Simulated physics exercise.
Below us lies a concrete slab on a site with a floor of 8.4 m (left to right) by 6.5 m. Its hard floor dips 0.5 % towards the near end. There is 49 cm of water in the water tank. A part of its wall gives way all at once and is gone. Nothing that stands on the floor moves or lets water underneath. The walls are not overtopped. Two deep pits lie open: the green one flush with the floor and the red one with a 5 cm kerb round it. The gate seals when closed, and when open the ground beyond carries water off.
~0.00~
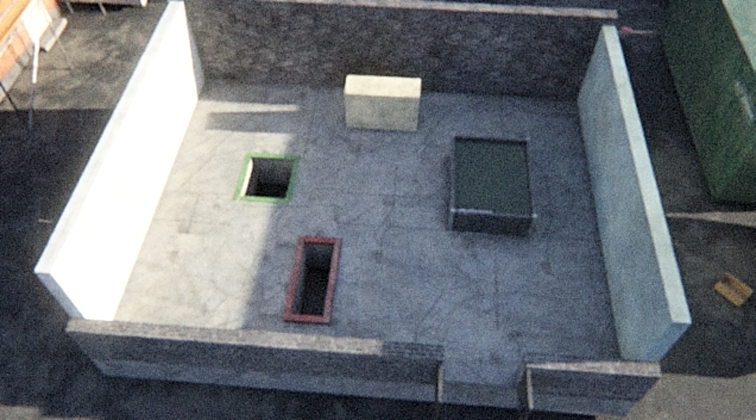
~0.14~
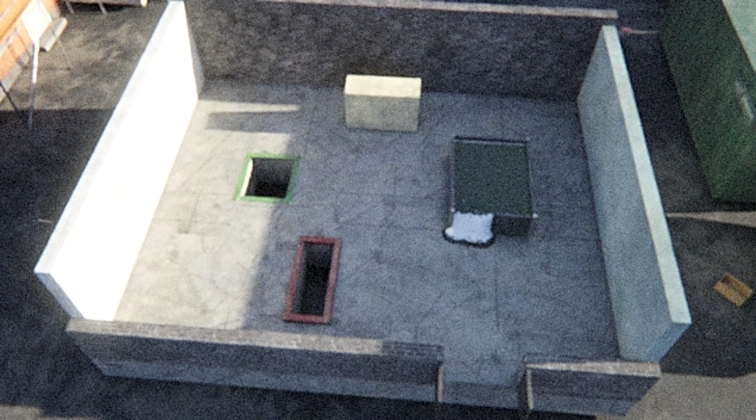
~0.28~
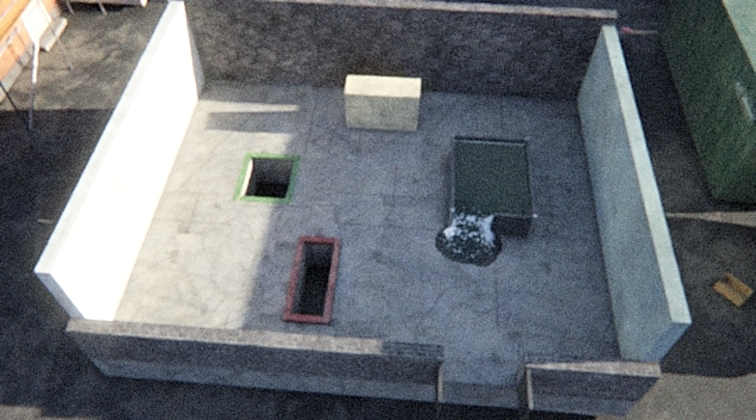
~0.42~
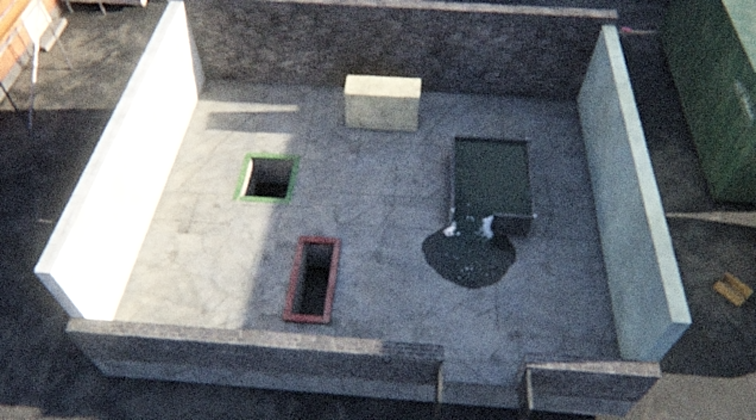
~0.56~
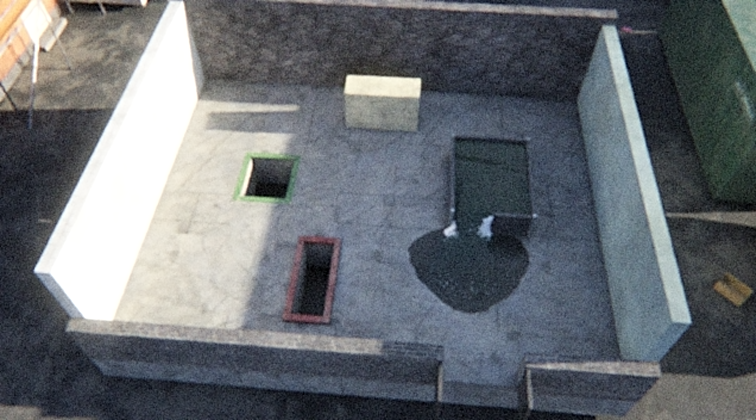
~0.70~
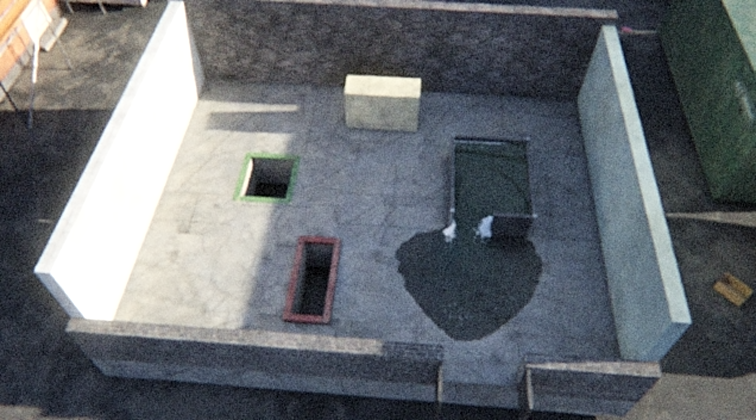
A dark water tank breaks open at its near side, and water spreads across the slab.
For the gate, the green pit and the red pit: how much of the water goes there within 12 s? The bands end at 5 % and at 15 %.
Shares: The gate takes more than 15 %; the green pit takes not even 5 %; the red pit takes under 5 %.
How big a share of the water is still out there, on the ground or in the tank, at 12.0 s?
Some 64 per cent remains.
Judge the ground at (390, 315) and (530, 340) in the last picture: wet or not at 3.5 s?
In that order: Under water, under water.
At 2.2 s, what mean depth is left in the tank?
About 28 cm.
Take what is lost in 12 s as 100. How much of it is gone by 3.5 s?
About 40 per cent.
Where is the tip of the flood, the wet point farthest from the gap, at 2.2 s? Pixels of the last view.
Near (268, 352).
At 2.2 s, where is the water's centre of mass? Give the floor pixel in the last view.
Near (476, 235).
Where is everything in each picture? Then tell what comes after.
The first frame shows the water tank at (491, 177) is whole and still, 49 cm deep.
In the second frame, water pours out at (471, 225) and has run 0.4 m, to (448, 237); deepest outside 16 cm, 49 cm at the water tank's back.
In the third frame, water pours out at (471, 226) and has run 0.7 m, to (481, 261); deepest outside 21 cm, 49 cm at the water tank's back.
In the fourth frame, the front is at (465, 283), 1.2 m from the gap at (471, 226); 1.2 m2 of floor is under water; 49 cm left at the back of the water tank.
In the fifth frame, the front is at (465, 307), 1.6 m from the gap at (471, 226); 2.0 m2 of floor is under water; 48 cm left at the back of the water tank.
In the sixth frame, the front is at (454, 332), 2.1 m from the gap at (471, 225); 3.0 m2 of floor is under water; 44 cm left at the back of the water tank.
After 1.4 s water covers 15 % of the floor and is deepest (24 cm) near (468, 238); gone so far, the gate 1 %, the green pit 0 %, the red pit 0 %.
After 2.2 s water covers 20 % of the floor and is deepest (18 cm) near (468, 238); gone so far, the gate 7 %, the green pit 0 %, the red pit 0 %.
After 3.5 s water covers 25 % of the floor and is deepest (14 cm) near (468, 238); gone so far, the gate 14 %, the green pit 0 %, the red pit 0 %.
After 7.0 s water covers 40 % of the floor and is deepest (8 cm) near (468, 238); gone so far, the gate 25 %, the green pit 0 %, the red pit 1 %.
After 12.0 s water covers 50 % of the floor and is deepest (4 cm) near (390, 362); gone so far, the gate 34 %, the green pit 1 %, the red pit 1 %.
